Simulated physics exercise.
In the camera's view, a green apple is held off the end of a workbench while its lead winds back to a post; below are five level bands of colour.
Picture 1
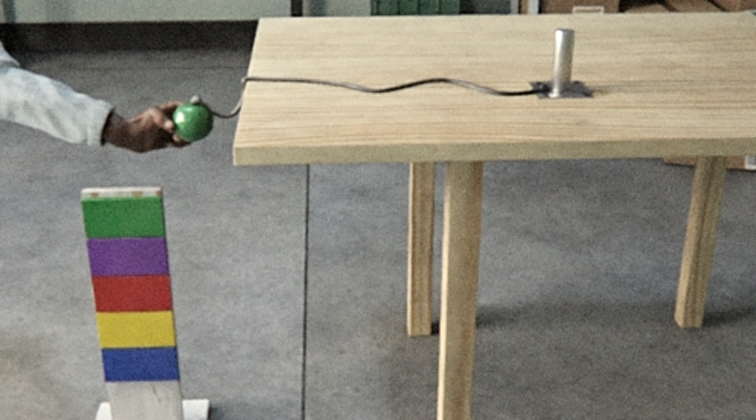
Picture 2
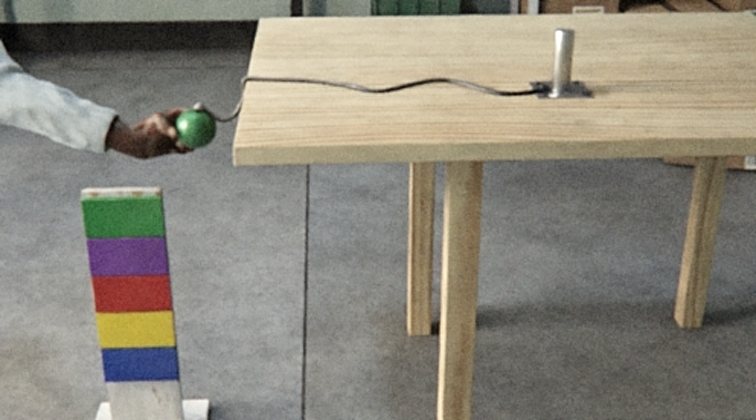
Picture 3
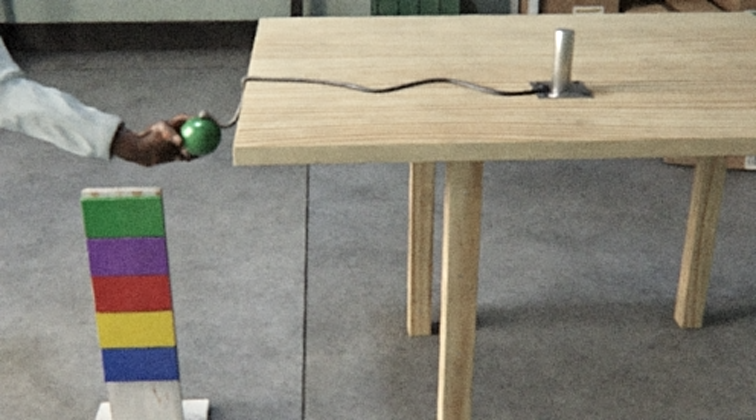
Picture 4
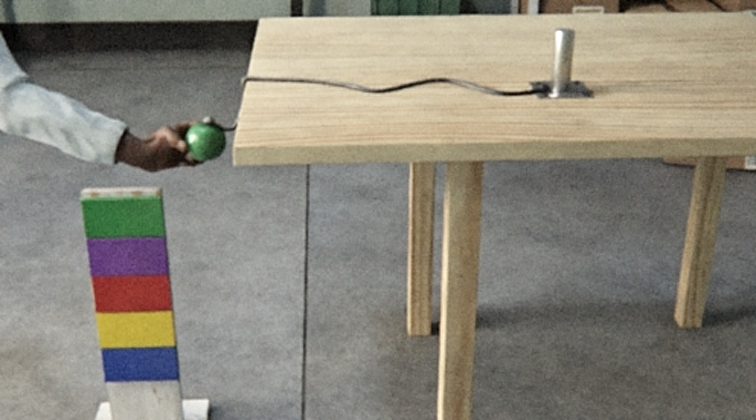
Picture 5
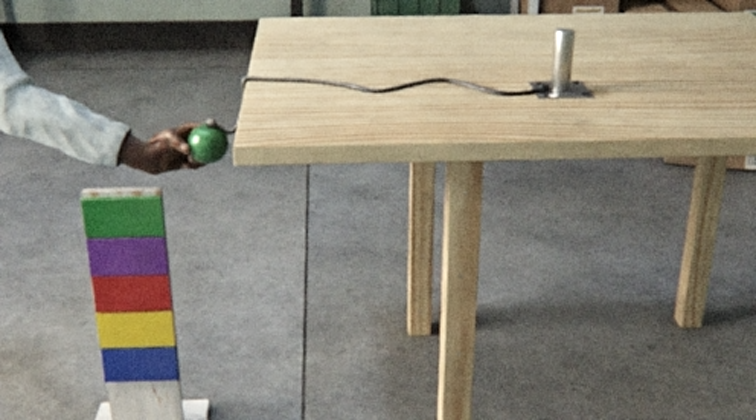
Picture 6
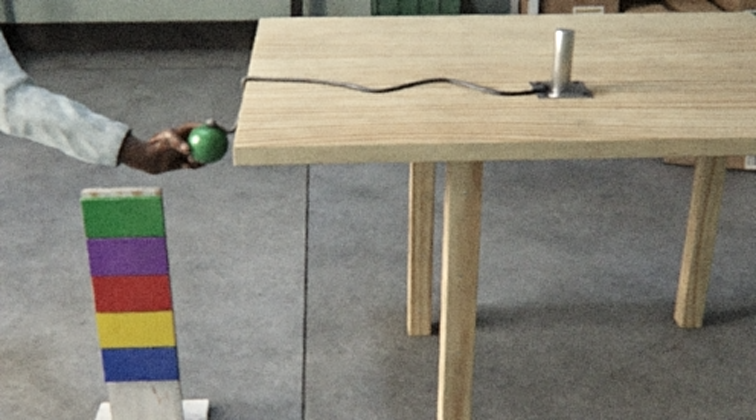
A hand held a green apple off the left end of a wooden workbench, its lead winding back to a metal post, and moved it slightly down and right beside five coloured bands before keeping still.
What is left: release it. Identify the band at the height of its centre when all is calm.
Its centre is at green.
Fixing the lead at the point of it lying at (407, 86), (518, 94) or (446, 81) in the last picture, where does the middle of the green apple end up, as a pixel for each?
Try one gives (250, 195), try two (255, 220), and try three (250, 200).
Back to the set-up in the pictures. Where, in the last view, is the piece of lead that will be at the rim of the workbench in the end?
Near (285, 80).
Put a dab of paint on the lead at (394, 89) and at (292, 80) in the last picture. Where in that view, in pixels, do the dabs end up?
At (365, 88), then (251, 88).
Early on, apple near (244, 208); level with green.
Midway, apple near (255, 226); level with green.
Finally, apple near (254, 223); level with green. At green.
